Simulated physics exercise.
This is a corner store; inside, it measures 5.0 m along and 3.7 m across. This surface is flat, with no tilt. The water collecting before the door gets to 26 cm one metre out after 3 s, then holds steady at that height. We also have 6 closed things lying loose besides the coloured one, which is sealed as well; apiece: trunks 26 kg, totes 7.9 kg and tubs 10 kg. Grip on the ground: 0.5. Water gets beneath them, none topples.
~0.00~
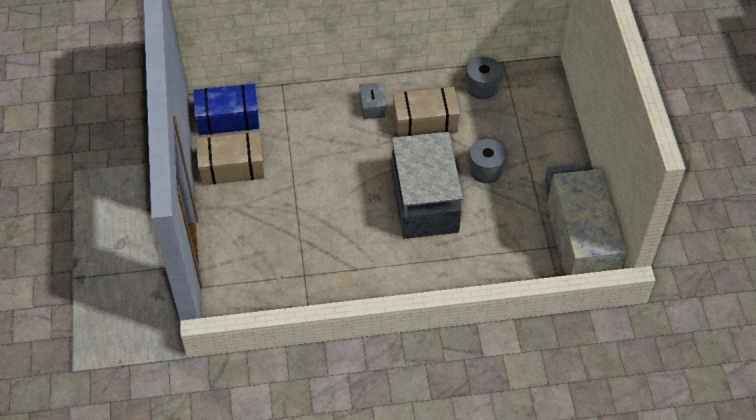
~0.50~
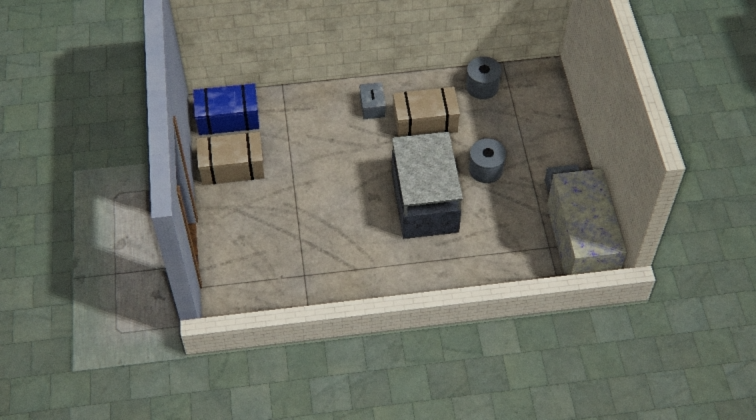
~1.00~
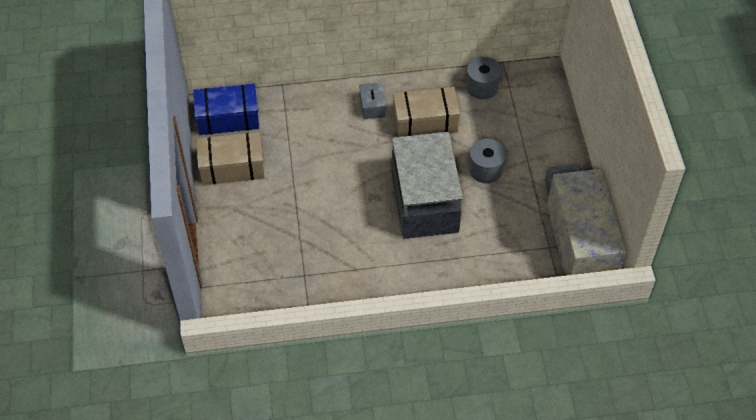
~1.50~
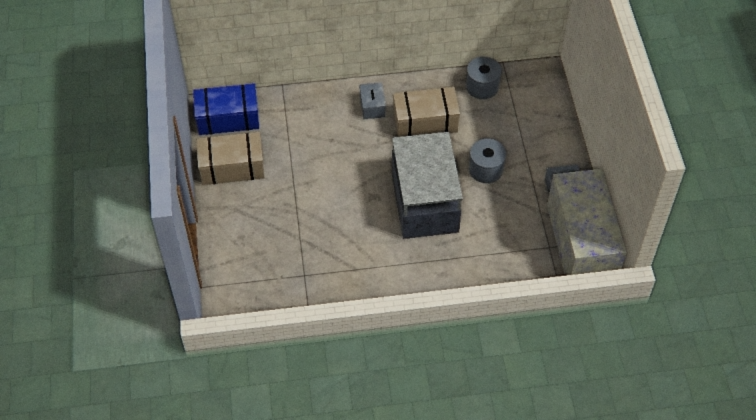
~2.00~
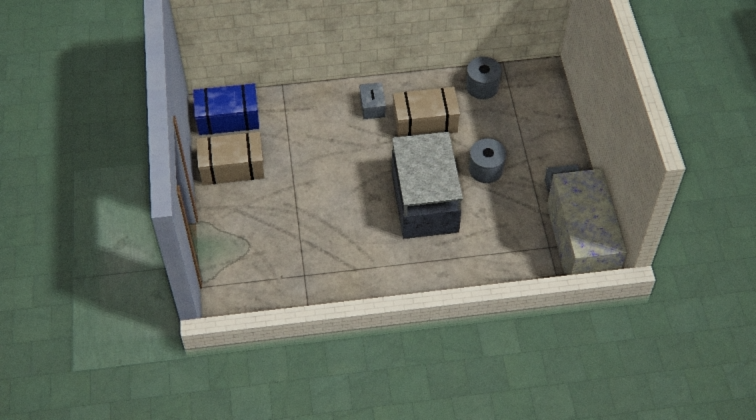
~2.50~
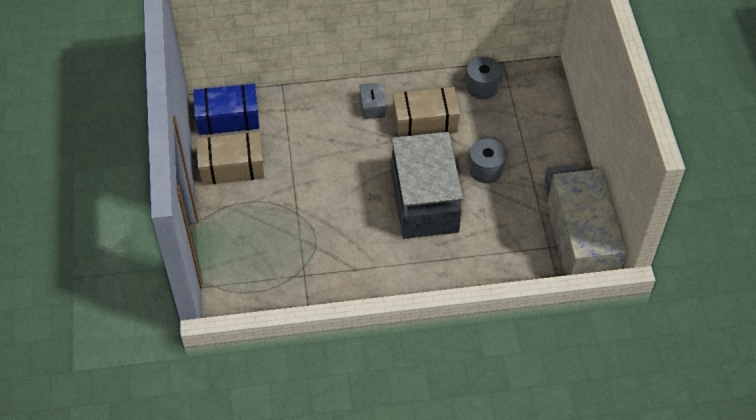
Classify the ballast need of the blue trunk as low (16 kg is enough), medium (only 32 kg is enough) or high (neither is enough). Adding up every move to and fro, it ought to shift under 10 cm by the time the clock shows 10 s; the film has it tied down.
Medium.
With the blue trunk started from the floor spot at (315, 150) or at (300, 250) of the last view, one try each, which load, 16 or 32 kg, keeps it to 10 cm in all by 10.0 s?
For the first start you need the heavier one; for the second neither one suffices.
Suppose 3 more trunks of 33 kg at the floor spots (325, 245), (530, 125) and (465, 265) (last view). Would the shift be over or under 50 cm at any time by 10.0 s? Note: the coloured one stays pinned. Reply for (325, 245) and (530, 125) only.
Note, in sequence: Exceeded, not exceeded.
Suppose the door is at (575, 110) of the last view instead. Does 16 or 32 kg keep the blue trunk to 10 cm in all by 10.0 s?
The answer is that neither mass suffices.
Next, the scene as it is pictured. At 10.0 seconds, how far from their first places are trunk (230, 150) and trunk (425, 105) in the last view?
The first is 0 cm from its start, the second 20 cm.
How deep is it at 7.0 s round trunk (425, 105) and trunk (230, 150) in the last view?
4 and 2 cm.
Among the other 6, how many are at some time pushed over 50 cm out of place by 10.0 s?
The number is 1.
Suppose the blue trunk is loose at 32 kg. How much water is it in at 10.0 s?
Close to 6 cm deep.
After 3.5 s the blue trunk would be 0 cm from its start with 16 kg and 0 cm from its start with 32 kg; 0 cm of water round it then.
After 4.5 s the blue trunk would be 0 cm from its start with 16 kg and 0 cm from its start with 32 kg; 0 cm of water round it then.
After 7.0 s the blue trunk would be 0 cm from its start with 16 kg and 0 cm from its start with 32 kg; 2 cm of water round it then.
After 10.0 s the blue trunk would be 22 cm from its start with 16 kg and 0 cm from its start with 32 kg; 6 cm of water round it then.
